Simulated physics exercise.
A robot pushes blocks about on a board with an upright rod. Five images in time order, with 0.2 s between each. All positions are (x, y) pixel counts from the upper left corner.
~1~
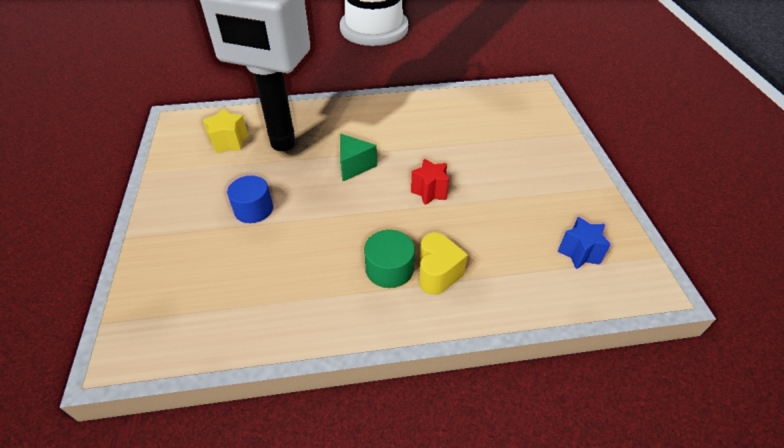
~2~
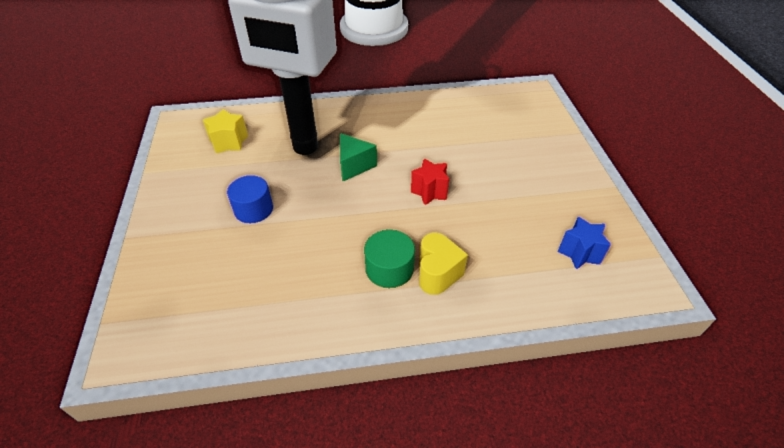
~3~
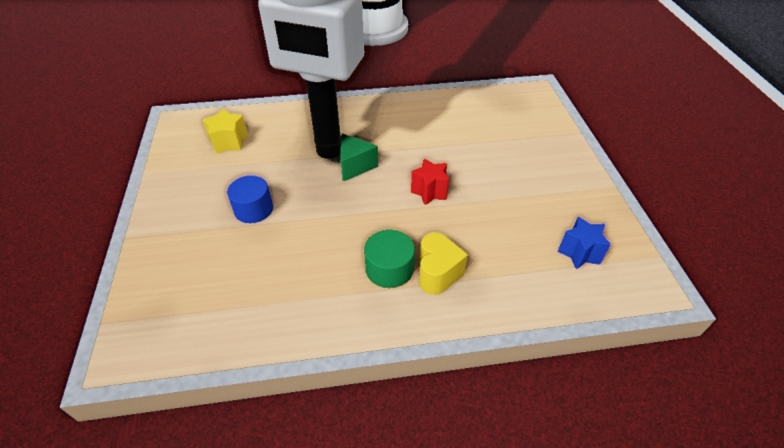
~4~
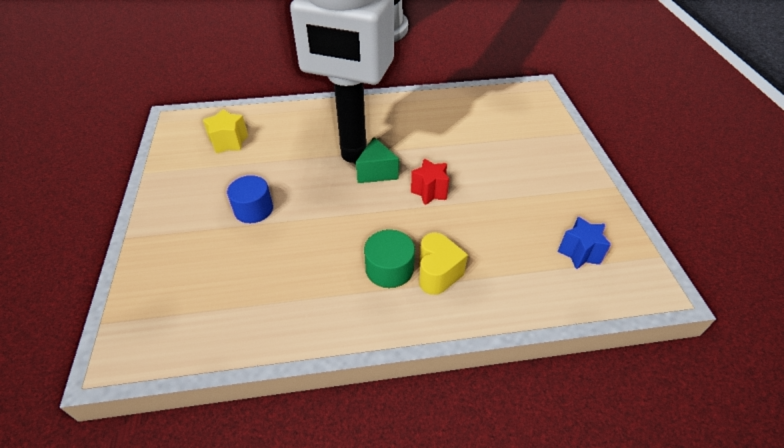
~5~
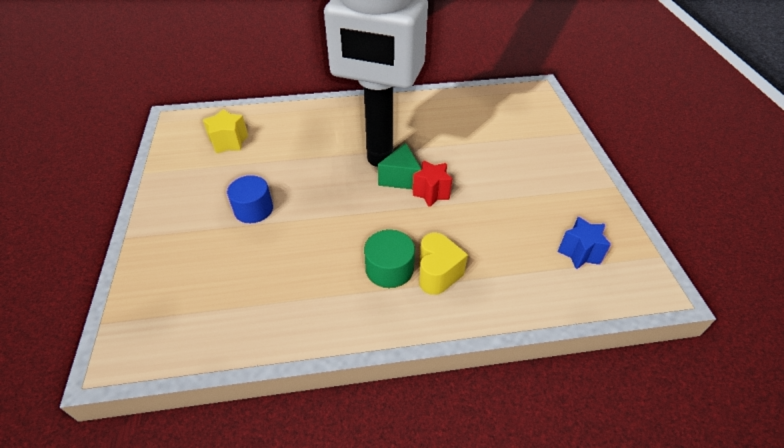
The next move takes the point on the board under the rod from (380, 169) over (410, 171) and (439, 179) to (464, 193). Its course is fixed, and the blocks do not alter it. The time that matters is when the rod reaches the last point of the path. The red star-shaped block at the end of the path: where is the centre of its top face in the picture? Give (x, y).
Pixel (476, 196).
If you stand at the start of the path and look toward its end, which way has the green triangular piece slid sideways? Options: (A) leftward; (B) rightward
(B)
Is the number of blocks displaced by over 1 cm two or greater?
It seems so.
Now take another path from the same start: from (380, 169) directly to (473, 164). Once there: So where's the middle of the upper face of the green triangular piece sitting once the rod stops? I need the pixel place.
It should be at about (422, 164).
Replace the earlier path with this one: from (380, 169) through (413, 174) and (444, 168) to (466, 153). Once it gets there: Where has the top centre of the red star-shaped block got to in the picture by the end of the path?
It will end up at (460, 184).
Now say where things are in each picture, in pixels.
In the first picture, rod's lower end at (284, 145); green triangular piece at (353, 146); red star-shaped block at (432, 170).
In the second picture, rod at (306, 148); blocks still.
In the third picture, rod at (329, 152); blocks still.
In the fourth picture, rod at (354, 156); green triangular piece at (376, 152).
In the fifth picture, rod at (380, 160); green triangular piece at (402, 158); red star-shaped block at (434, 172).
What follows on the original path. One third of the way, rod at (413, 161); green triangular piece at (427, 166), turned 35° clockwise; red star-shaped block at (453, 181).
Two thirds of the way, rod at (440, 169); green triangular piece at (440, 176), turned 55° clockwise; red star-shaped block at (467, 188).
At the end, rod at (466, 183); green triangular piece at (443, 184), turned 80° clockwise; red star-shaped block at (476, 196), turned 25° clockwise.
